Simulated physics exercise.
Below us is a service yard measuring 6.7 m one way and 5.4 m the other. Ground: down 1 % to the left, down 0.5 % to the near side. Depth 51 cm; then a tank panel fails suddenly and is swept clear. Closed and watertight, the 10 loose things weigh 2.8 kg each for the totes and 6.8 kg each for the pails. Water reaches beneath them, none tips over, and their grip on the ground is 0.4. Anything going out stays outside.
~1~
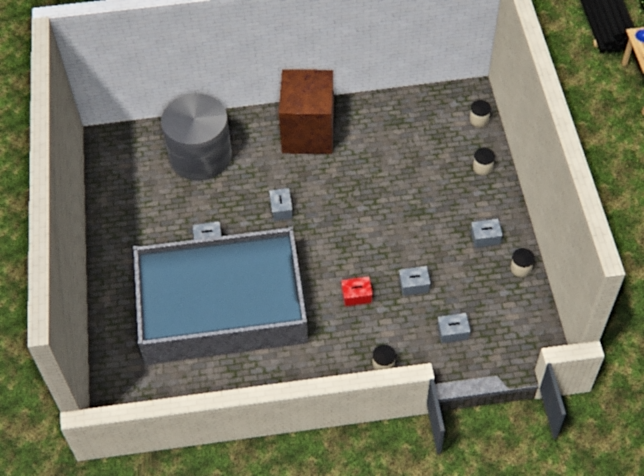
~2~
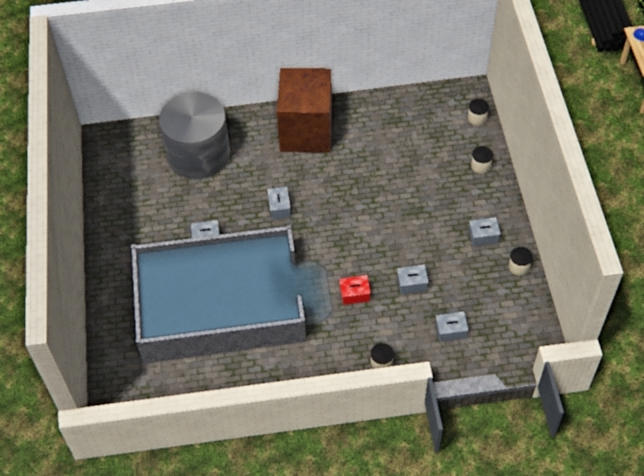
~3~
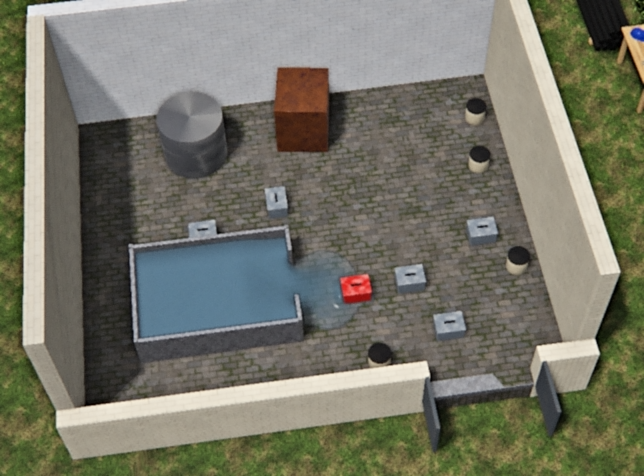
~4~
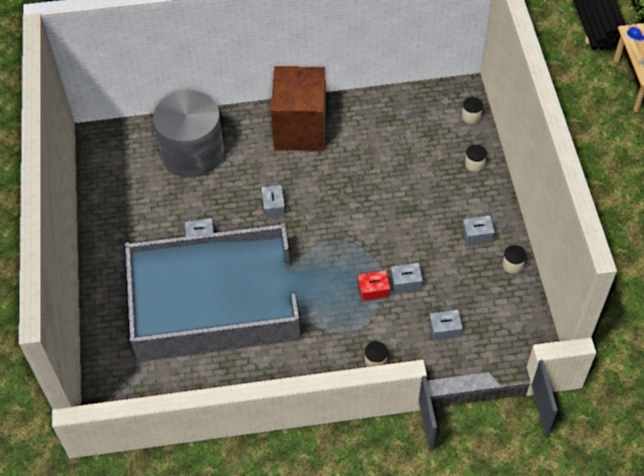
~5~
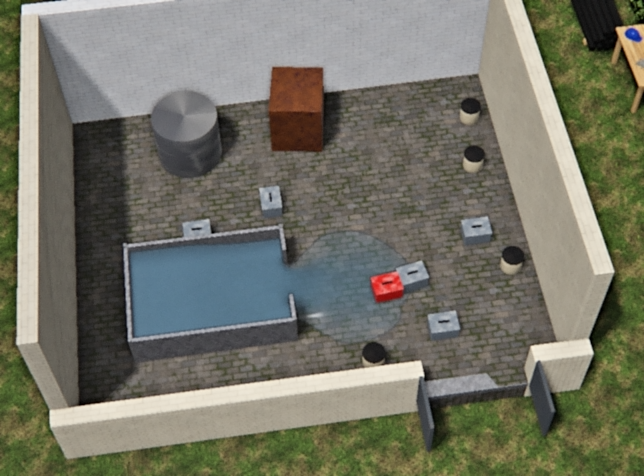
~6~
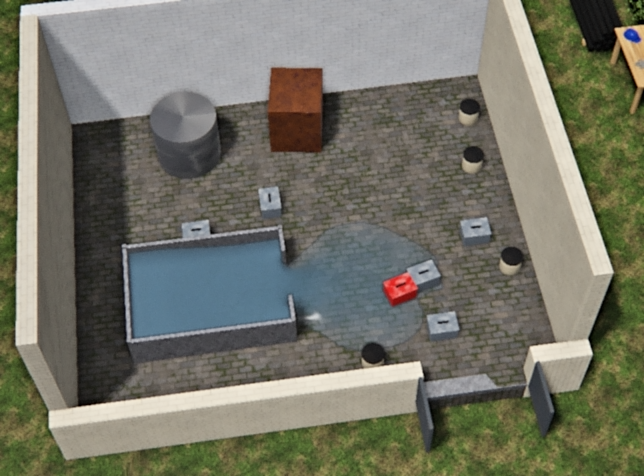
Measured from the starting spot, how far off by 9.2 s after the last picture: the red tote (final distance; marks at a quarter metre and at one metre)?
The red tote goes a long distance.
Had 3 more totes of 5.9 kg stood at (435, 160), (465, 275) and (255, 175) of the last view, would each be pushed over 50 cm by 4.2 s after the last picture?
Taking them in order: Far enough, far enough and not far enough.
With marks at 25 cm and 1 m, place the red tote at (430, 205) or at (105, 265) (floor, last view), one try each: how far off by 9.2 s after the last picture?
Taken in turn, it is carried a long way and then stays almost motionless.
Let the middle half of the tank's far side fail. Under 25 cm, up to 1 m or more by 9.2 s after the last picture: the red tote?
Afterwards the red tote glides a modest way.
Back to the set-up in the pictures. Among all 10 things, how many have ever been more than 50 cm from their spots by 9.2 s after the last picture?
6.
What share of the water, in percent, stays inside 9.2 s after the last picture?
I'd say some 78 percent hasn't gone yet.
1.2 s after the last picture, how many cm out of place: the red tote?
Displacement by then near 300 cm.
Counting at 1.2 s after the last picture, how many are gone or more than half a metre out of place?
My count gives 4.
Then, 1.2 s after the last picture the red tote is near (545, 322), 2.8 m from its start, afloat; 0 of 10 are out; 4 afloat.
Then, 3.8 s after the last picture the red tote is near (481, 364), 2.2 m from its start, afloat; 0 of 10 are out; 6 afloat.
Then, 6.2 s after the last picture the red tote has gone out; 1 of 10 are out; 3 afloat.
Then, 9.2 s after the last picture the red tote has gone out; 3 of 10 are out; 1 afloat.
